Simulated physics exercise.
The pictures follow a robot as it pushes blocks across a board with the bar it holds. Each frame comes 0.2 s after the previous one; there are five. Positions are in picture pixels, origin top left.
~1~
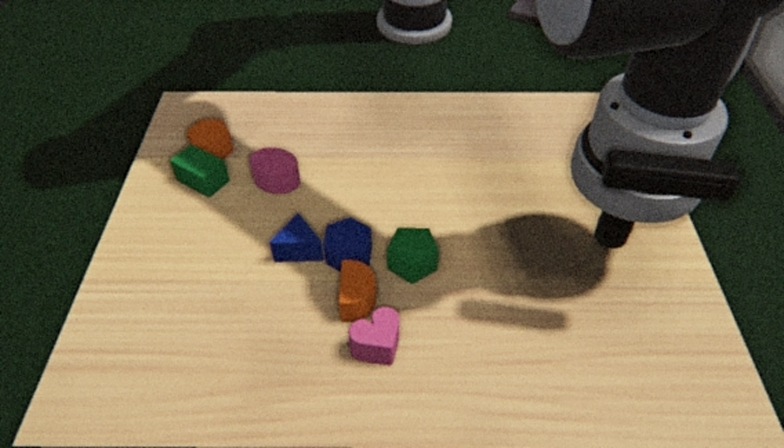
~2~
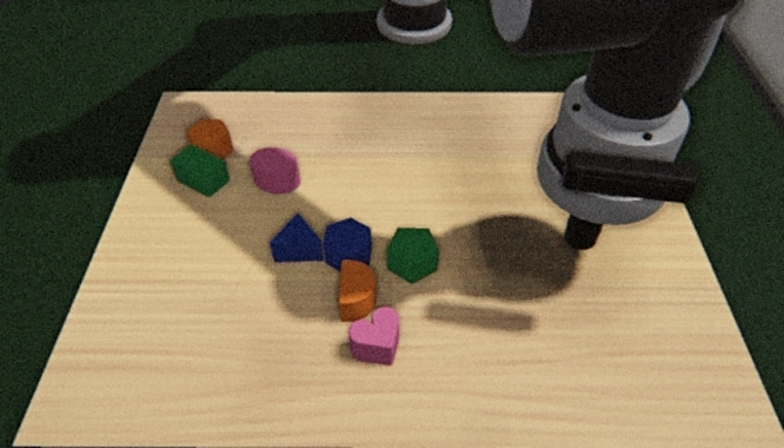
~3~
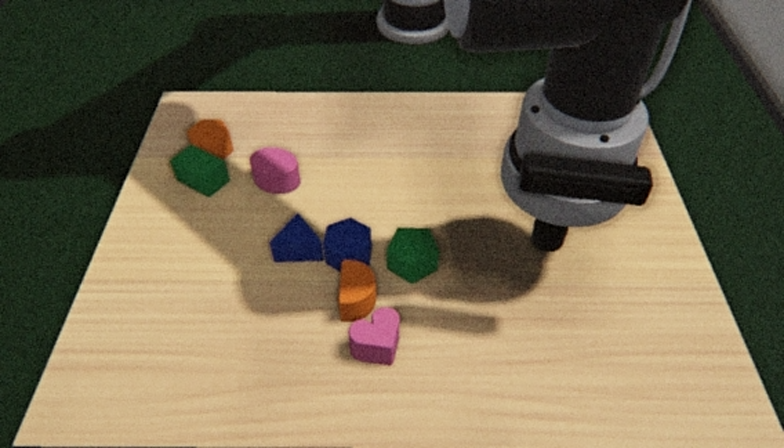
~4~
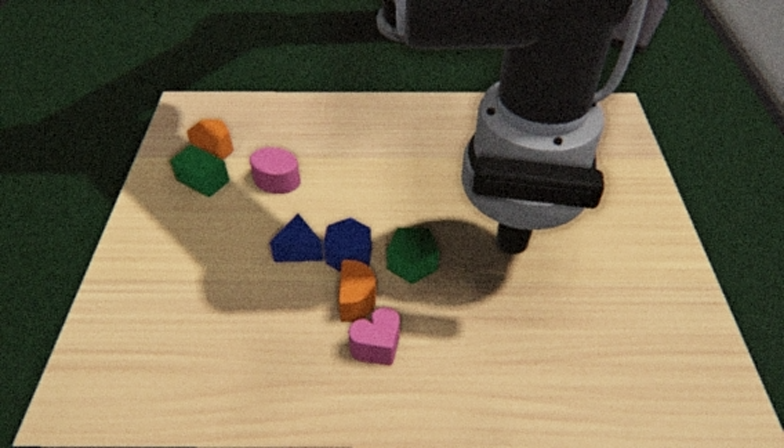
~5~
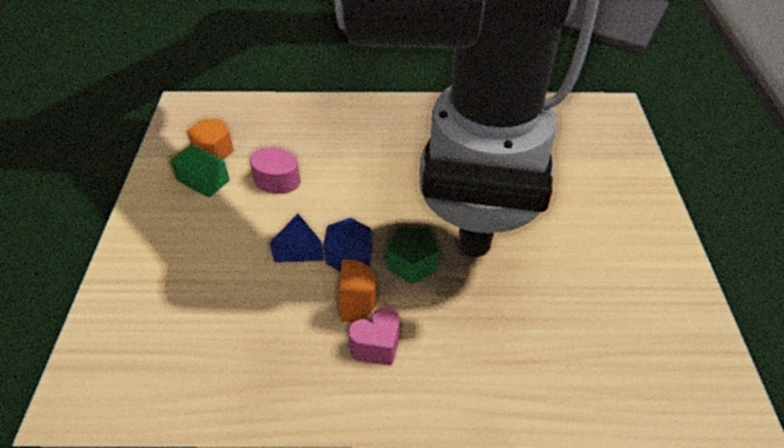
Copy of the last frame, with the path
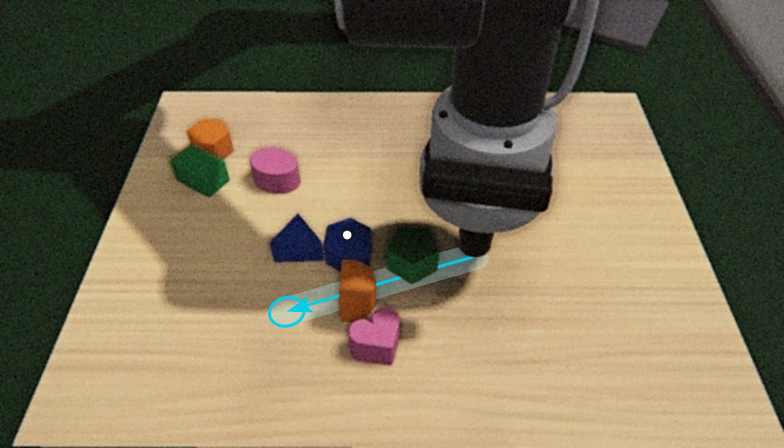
The video shows a robotic arm with a dark tip moving steadily left across a light wooden board, nearing a green block, while the scattered blue, orange, pink and green blocks all stay where they are.
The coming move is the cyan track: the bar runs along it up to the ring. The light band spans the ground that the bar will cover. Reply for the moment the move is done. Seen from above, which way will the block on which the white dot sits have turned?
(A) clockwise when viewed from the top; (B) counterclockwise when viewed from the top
My pick is B.
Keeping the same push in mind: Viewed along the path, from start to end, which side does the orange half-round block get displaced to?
Its sideways move is to the left.
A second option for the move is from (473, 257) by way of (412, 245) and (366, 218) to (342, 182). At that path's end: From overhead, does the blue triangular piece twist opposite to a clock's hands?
No
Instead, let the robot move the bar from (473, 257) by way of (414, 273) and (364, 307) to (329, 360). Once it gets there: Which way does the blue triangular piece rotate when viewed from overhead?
Anticlockwise, looking down.
Drawn move, from (473, 257) to (287, 311); the dot is on the blue hexagonal block.
On the path given first. One third of the way, bar (413, 263); blue triangular piece (281, 227); blue hexagonal block (327, 233); orange half-round block (352, 282); green pentagonal block (375, 246), turned 30° clockwise.
Two thirds of the way, bar (350, 281); blue triangular piece (269, 226), turned 25° clockwise; blue hexagonal block (309, 224), turned 35° anticlockwise; orange half-round block (324, 297), turned 45° anticlockwise; green pentagonal block (347, 240), turned 85° clockwise.
At the end, bar (285, 301); blue triangular piece (269, 226), turned 25° clockwise; blue hexagonal block (309, 223), turned 35° anticlockwise; orange half-round block (293, 322), turned 115° anticlockwise; green pentagonal block (347, 240), turned 85° clockwise.
